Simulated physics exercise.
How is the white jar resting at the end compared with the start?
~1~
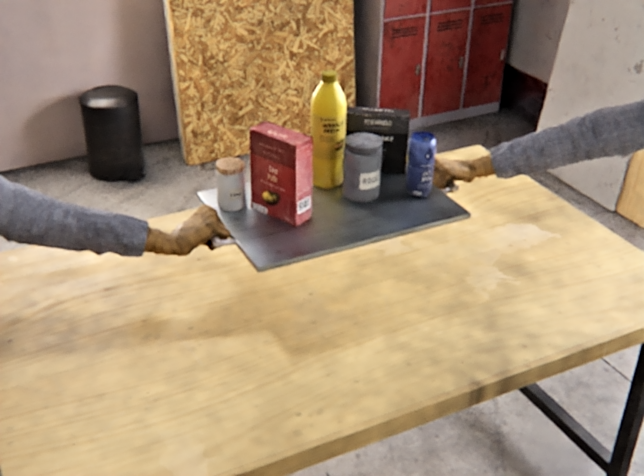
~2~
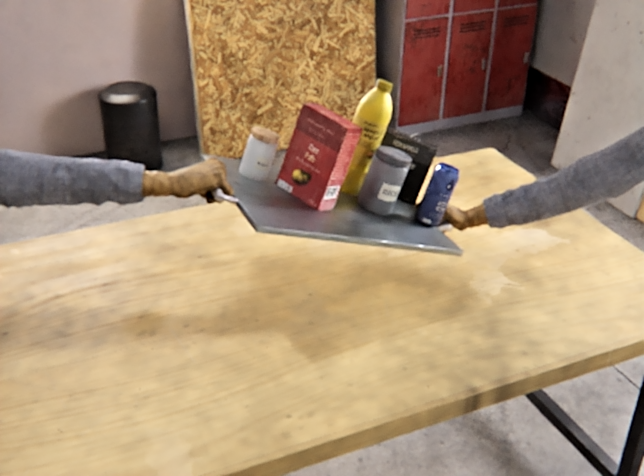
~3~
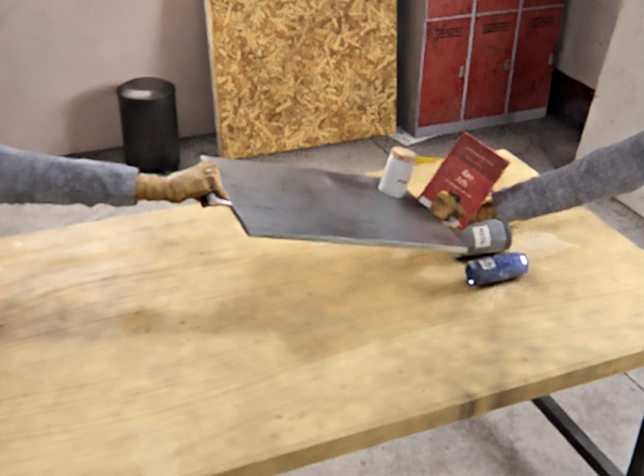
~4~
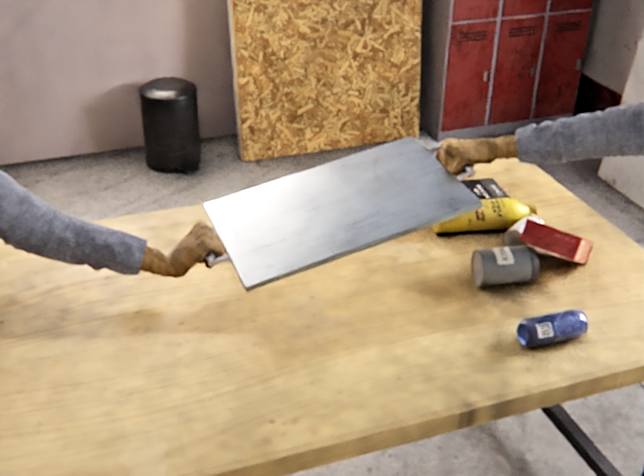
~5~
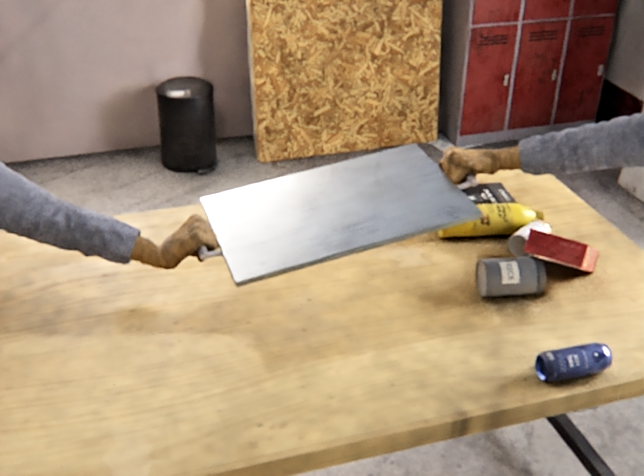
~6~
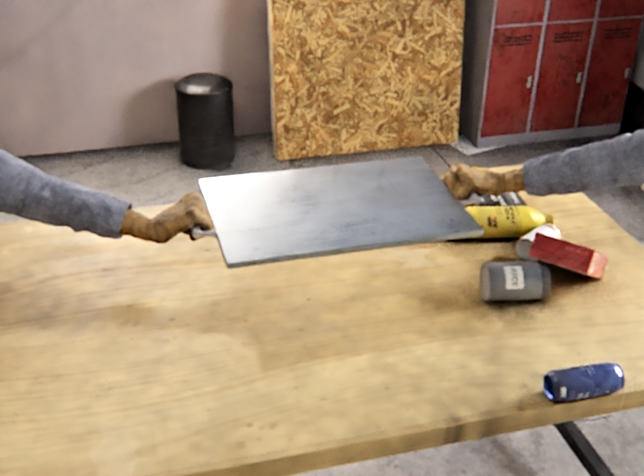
At the start the white jar stands upright on the tray. At the end it is lying on its side on the table by the red packet.
Rimless tray in two hands tipping right, spilling cans, jars, packets and a bottle onto the table, then swinging back empty.
